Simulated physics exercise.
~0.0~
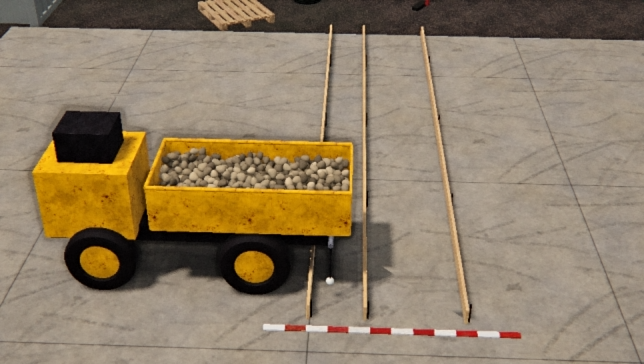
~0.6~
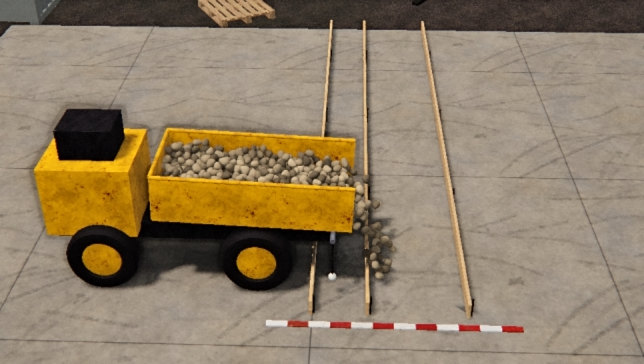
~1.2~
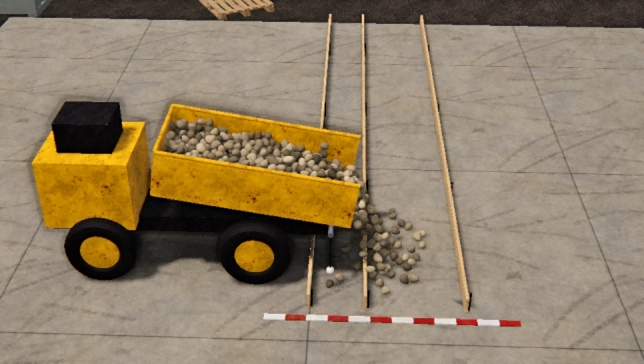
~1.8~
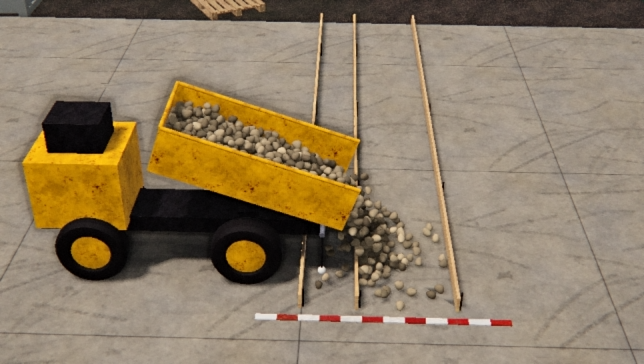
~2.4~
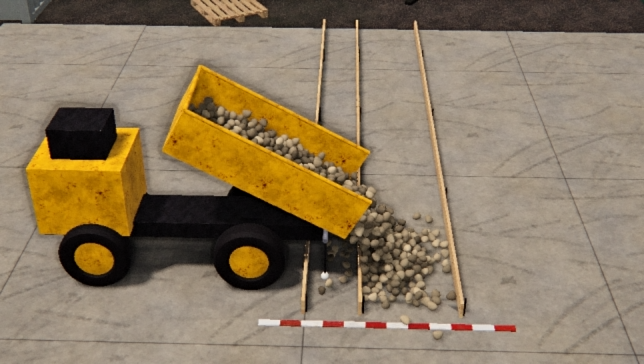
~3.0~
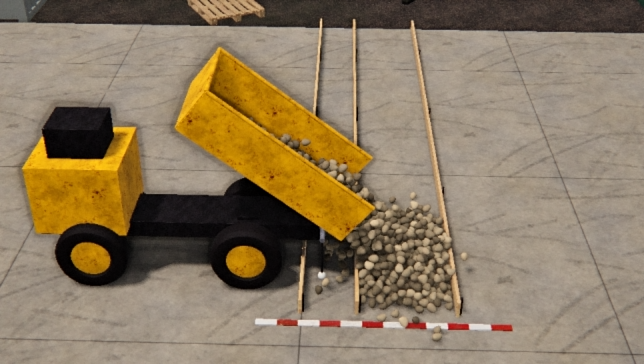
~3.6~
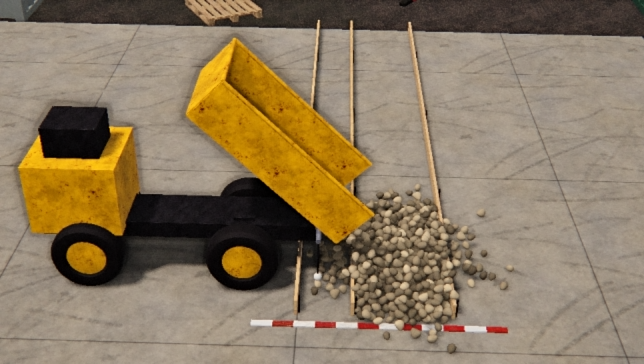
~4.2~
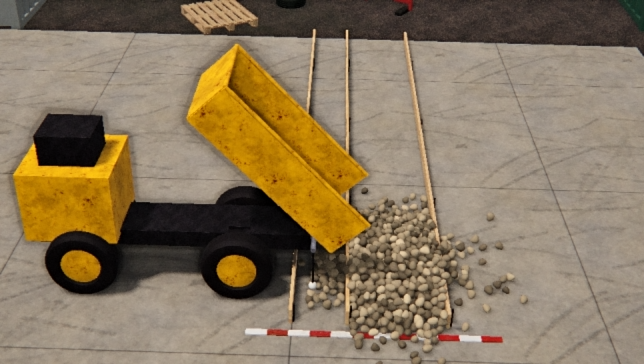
On a concrete yard, a yellow truck tips its bed and pours stones across boards.
